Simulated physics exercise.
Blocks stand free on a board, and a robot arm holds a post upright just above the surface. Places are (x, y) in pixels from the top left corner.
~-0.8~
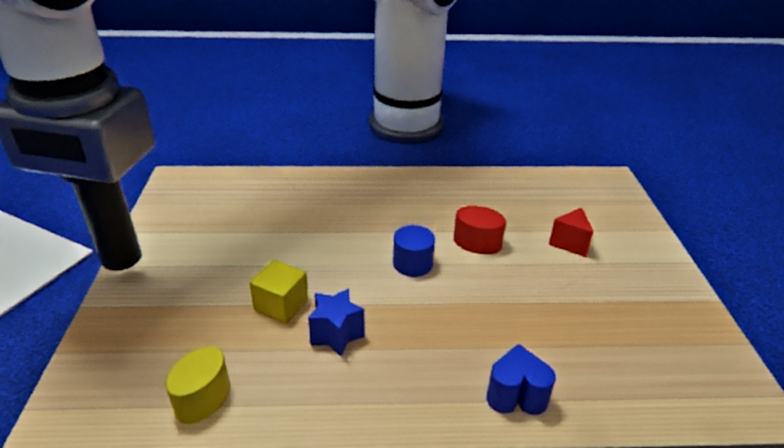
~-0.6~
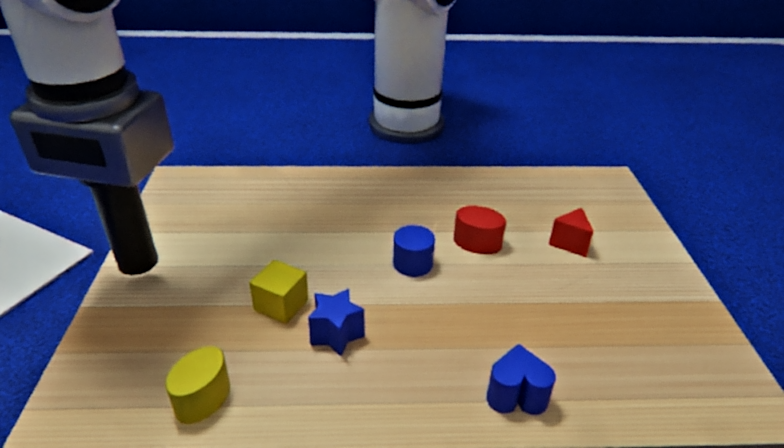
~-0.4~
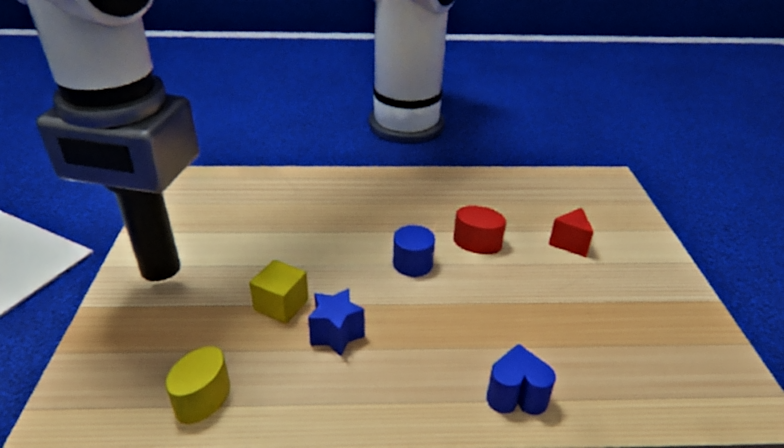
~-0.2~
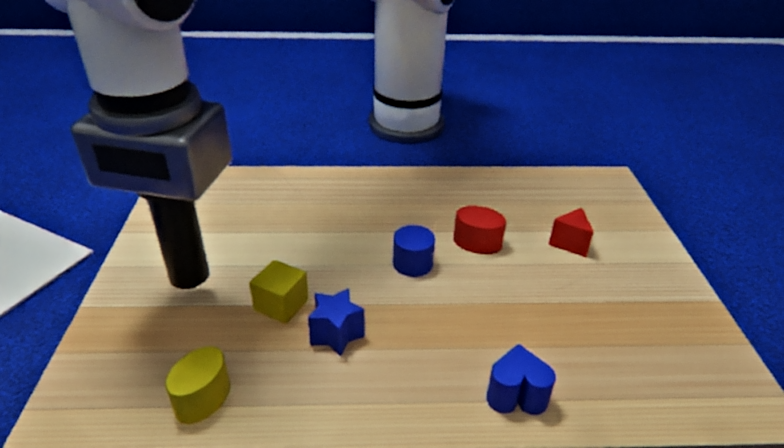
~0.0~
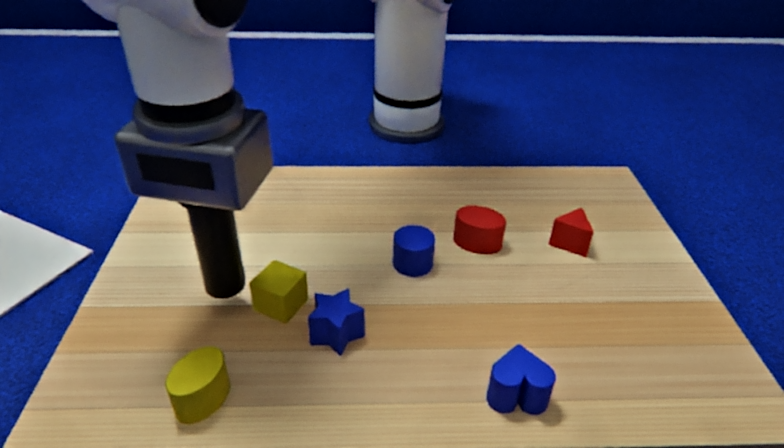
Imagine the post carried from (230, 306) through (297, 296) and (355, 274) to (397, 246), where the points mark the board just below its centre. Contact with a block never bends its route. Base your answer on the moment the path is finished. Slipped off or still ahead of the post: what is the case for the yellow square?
It will get left beside or behind the post.
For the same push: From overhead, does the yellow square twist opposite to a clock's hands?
Going by the path, no.
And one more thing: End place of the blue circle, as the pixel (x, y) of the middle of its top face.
The spot you're after is about (432, 232) in the image.
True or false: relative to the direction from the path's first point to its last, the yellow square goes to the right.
True.
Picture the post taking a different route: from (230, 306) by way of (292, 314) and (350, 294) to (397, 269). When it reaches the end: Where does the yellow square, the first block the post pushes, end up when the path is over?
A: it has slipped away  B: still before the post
Answer: B.
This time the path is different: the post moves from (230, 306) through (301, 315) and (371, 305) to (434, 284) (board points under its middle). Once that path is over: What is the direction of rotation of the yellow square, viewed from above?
My prediction: CCW.
On the path given first. One third of the way, post at (296, 275); yellow square at (336, 272); blue star block at (339, 308).
Two thirds of the way, post at (356, 254); yellow square at (376, 269), turned 20° clockwise; blue star block at (339, 308).
At the end, post at (398, 226); yellow square at (376, 269), turned 20° clockwise; blue star block at (339, 308); blue circle at (432, 232); red oval unmoved.
